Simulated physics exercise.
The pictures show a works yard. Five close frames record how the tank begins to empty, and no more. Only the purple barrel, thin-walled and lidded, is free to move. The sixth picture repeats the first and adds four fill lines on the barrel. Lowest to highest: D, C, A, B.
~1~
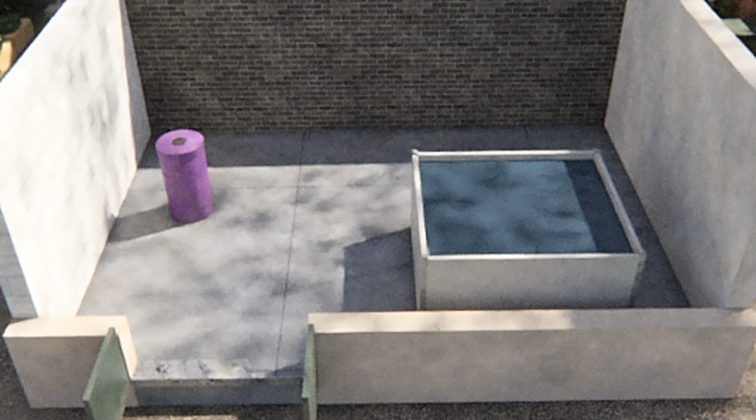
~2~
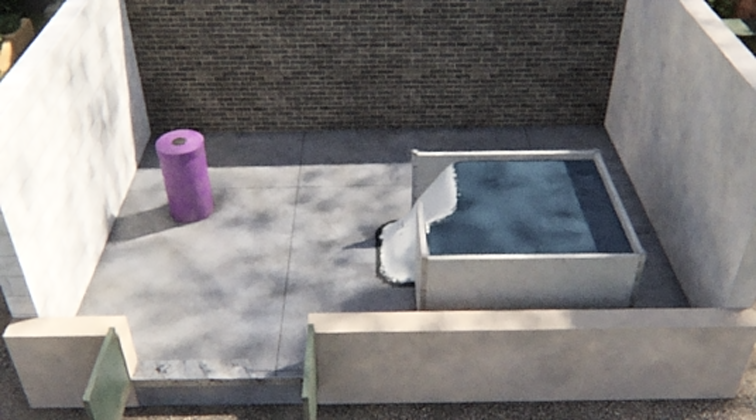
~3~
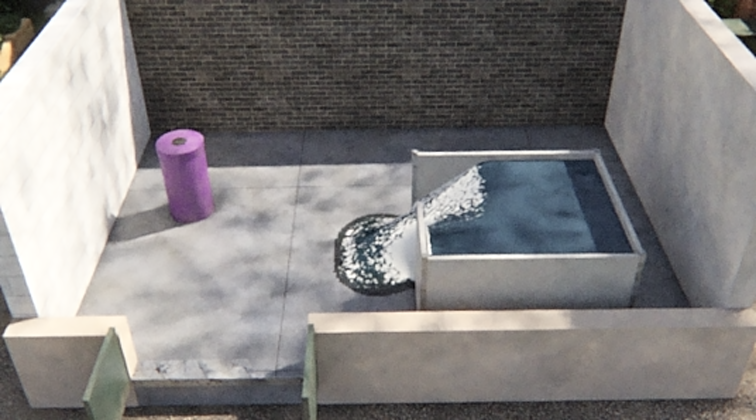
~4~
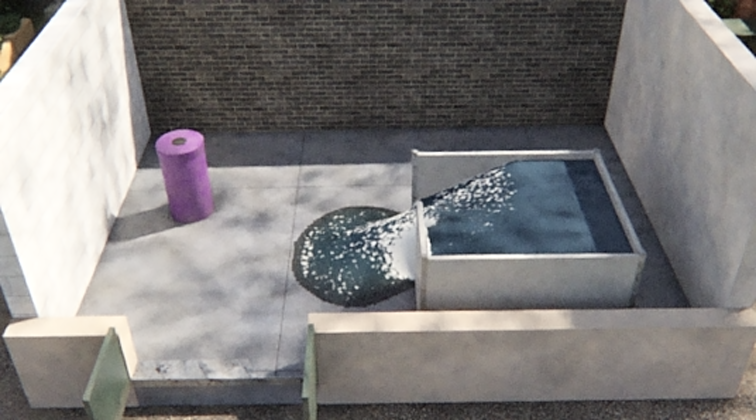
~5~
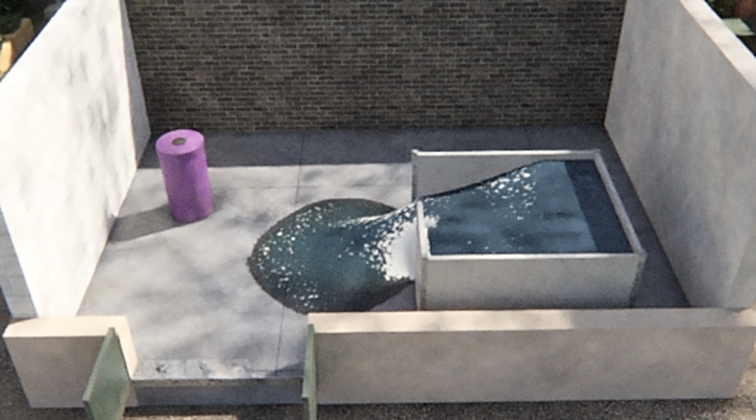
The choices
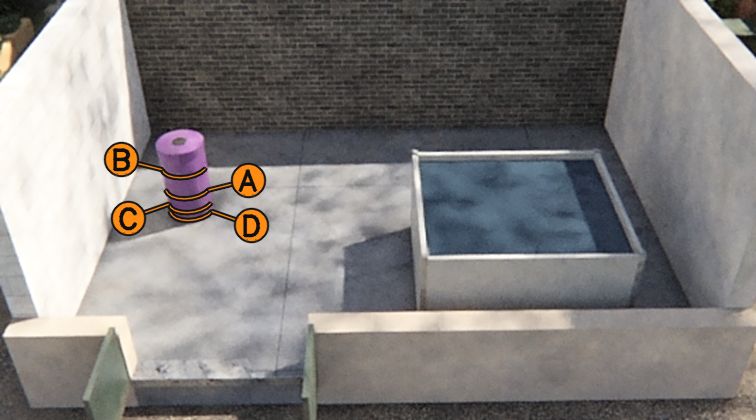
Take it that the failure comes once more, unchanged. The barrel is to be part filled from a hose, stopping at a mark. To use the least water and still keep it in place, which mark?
B will do.
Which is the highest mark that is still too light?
Mark A.
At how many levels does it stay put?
One.
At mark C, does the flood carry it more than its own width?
Yes, clearly.
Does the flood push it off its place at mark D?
Yes, that goes wrong.
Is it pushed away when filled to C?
Yes, it does.
On the marked copy, A at (184, 198); B at (180, 177); C at (187, 212); D at (188, 220); from the bottom up D, C, A, B.
Choosing A, it is pushed about its own width away.
Choosing B, it does not move.
Choosing C, it is pushed about 3 times its own width away.
Choosing D, it is pushed about 8 times its own width away.
